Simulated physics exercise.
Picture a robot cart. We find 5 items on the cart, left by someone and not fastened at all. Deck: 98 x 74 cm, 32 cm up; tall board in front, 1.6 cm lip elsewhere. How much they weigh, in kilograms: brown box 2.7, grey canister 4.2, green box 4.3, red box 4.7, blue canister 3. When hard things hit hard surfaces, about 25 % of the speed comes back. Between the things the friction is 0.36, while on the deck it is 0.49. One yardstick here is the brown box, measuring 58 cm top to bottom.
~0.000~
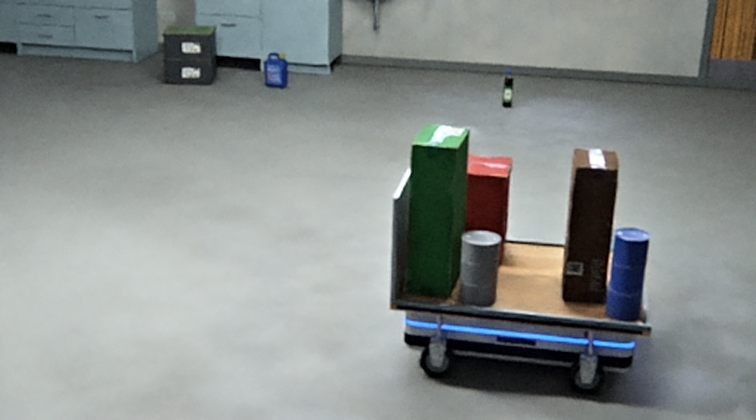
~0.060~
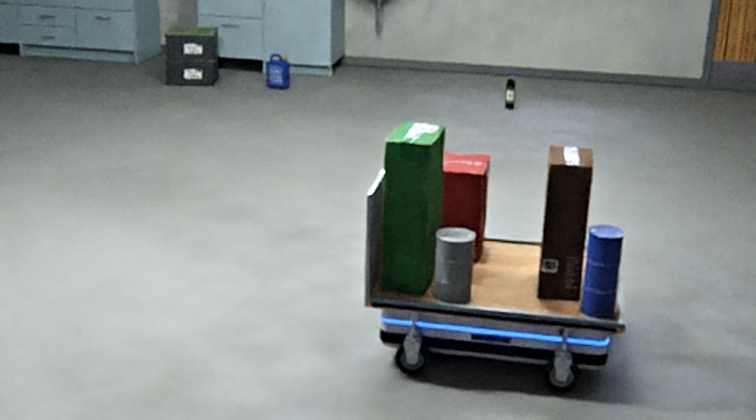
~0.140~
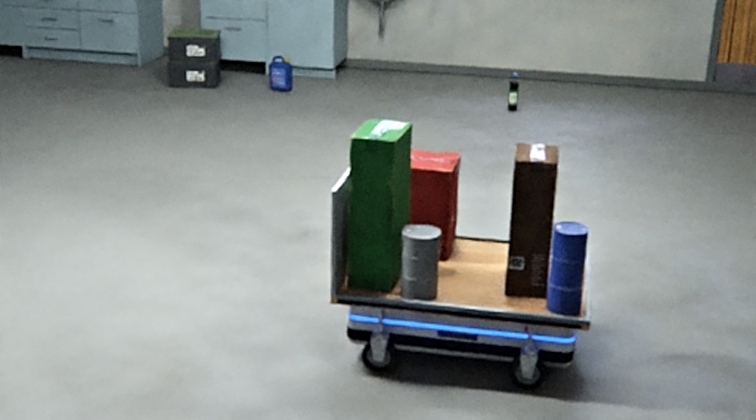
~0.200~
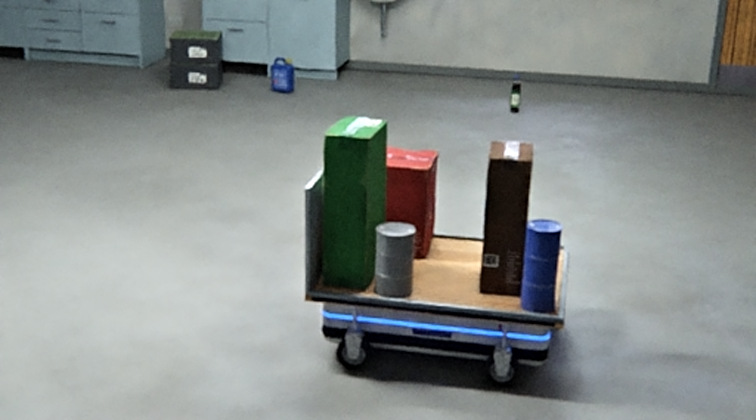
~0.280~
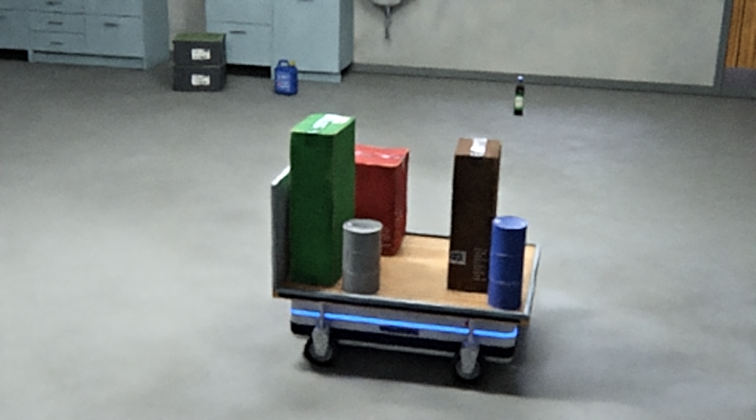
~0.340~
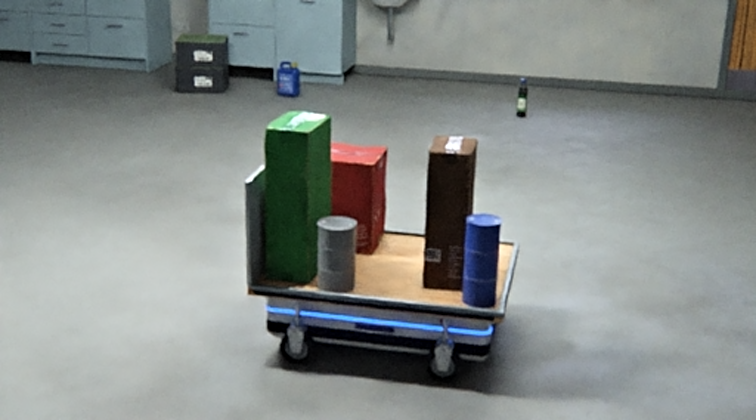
In a workshop with a grey floor, a low robot cart carrying green, red and brown boxes and a grey and a blue canister rolled steadily left, its load staying in place.
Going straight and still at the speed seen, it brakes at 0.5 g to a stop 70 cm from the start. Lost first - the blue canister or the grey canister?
Answer: The former.
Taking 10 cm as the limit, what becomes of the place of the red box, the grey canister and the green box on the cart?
In short, the red box stays close to home, the grey canister stays close to home, the green box stays close to home.
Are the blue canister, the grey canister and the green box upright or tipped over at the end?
Outcome noted - the blue canister ends up fallen, the grey canister survives without falling, the green box survives without falling.
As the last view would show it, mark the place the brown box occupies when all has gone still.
It settles somewhere near (294, 207).
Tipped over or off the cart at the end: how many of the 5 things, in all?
I get 2.
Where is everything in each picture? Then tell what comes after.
In the first picture, cart has run 0 cm; blue canister (628, 275); grey canister (479, 269).
In the second picture, cart has run 10 cm; red box (452, 207); brown box (565, 223).
In the third picture, cart has run 24 cm; green box (380, 205); red box (423, 204).
In the fourth picture, cart has run 34 cm; brown box (507, 218); green box (355, 203).
In the fifth picture, cart has run 48 cm; red box (371, 200); brown box (474, 215).
In the sixth picture, cart has run 58 cm; blue canister (481, 261); grey canister (337, 255).
After 0.54 s, cart has run 88 cm.
After 0.84 s, cart has run 99 cm, stopped; blue canister 32° off upright near (352, 246); brown box 34° off upright; green box moved 2 cm.
After 0.94 s, cart has run 99 cm, stopped; blue canister 51° off upright near (338, 249); brown box 49° off upright.
After 1.04 s, cart has run 99 cm, stopped; blue canister on its side near (320, 262); brown box 51° off upright.
In the end (1.8 s), toppled on the cart, brown box and blue canister; the other 3 under 10 cm from the start. At the end, from the last picture's camera, blue canister near (313, 268), grey canister near (237, 244). Blue canister went at 0.86 s; grey canister was never lost.
